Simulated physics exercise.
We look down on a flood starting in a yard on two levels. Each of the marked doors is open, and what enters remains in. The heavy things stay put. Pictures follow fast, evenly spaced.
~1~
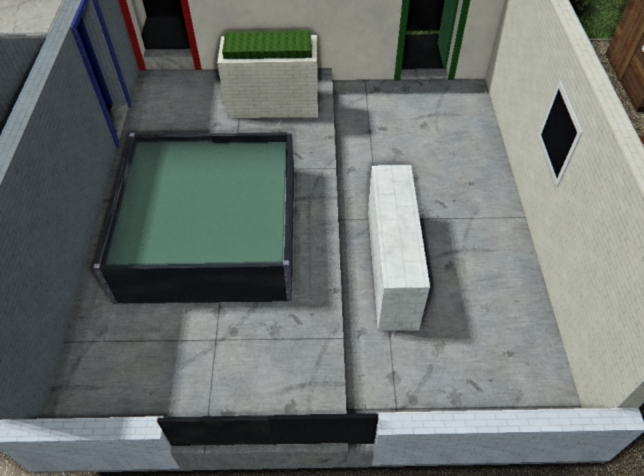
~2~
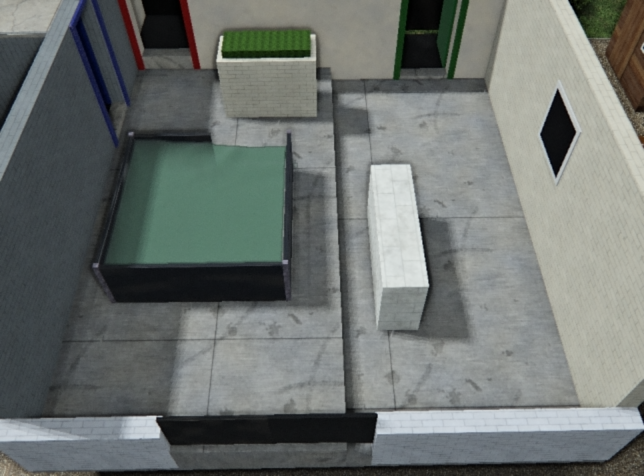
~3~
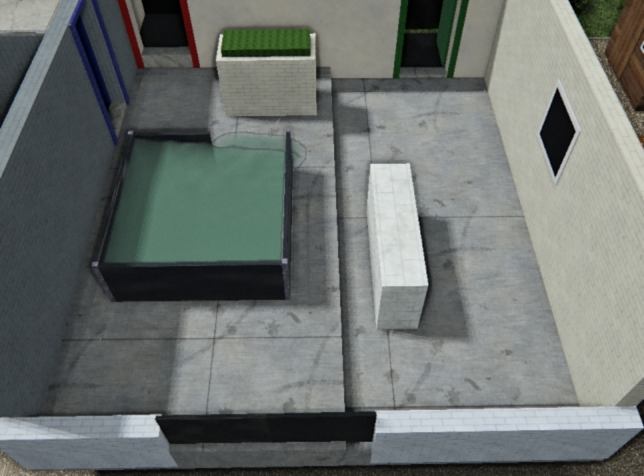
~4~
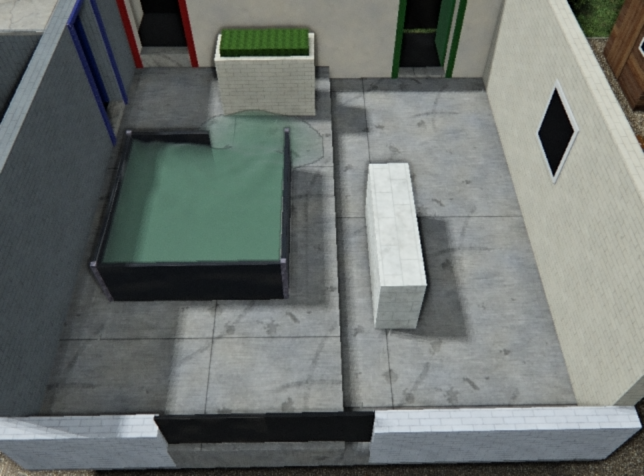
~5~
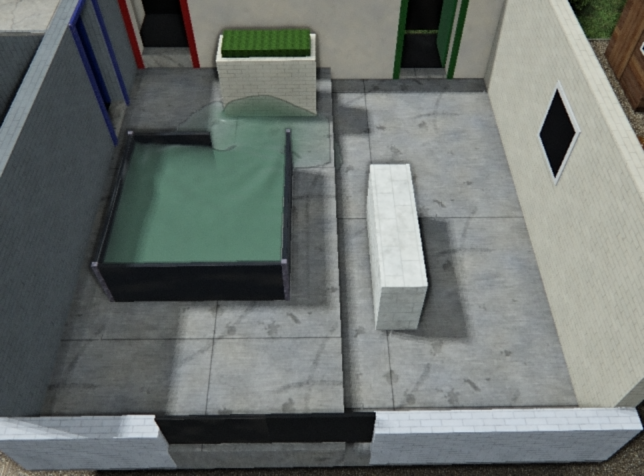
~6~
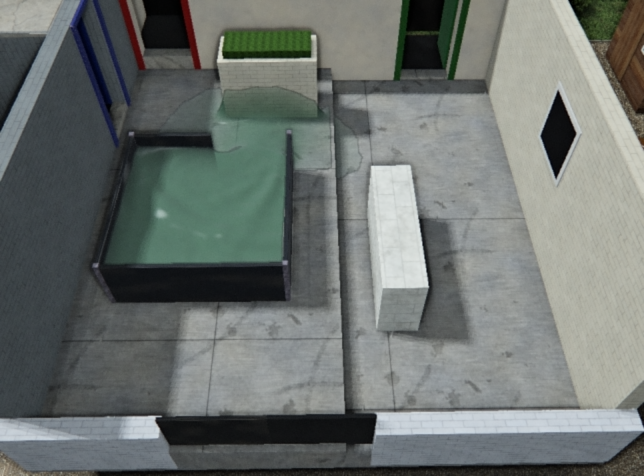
A large, dark-sided tank of green water stood still in a walled yard, then water poured out through its far side and spread across the grey paving around the planter's base.
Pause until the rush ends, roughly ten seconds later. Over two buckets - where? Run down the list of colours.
The red door will respect the limit, the blue door will break the limit, the green door will break the limit.
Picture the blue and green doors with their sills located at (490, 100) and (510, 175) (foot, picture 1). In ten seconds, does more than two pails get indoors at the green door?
Green door tops the limit.
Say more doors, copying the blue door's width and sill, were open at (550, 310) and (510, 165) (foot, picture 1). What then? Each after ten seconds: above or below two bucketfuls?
Well, one comes out lower, the other comes out higher.
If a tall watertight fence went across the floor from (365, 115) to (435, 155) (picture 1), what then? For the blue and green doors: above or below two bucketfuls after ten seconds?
Door by door: Blue door gets swamped, green door does not get swamped.
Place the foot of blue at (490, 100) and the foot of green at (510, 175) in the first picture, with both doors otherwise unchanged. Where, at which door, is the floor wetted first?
Answer: The red one.
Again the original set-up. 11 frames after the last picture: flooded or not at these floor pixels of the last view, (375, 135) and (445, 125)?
Point one: Swamped. Point two: Swamped.
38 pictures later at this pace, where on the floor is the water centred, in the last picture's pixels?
The water's centre sits above (298, 190).
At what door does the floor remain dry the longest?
The door marked green.
A moment on, water covers 20 % of the floor; the red door wet at the sill, nothing in, the blue door wet at the sill, nothing in, the green door not reached.
Next, water covers 40 % of the floor; the red door wet at the sill, nothing in, the blue door under two buckets in, the green door wet at the sill, nothing in.
Then, water covers 55 % of the floor; the red door wet at the sill, nothing in, the blue door far over two buckets in, the green door under two buckets in.
Later, water covers 80 % of the floor; the red door wet at the sill, nothing in, the blue door far over two buckets in, the green door over two buckets in.
In the end, water covers 90 % of the floor; the red door wet at the sill, nothing in, the blue door far over two buckets in, the green door far over two buckets in.
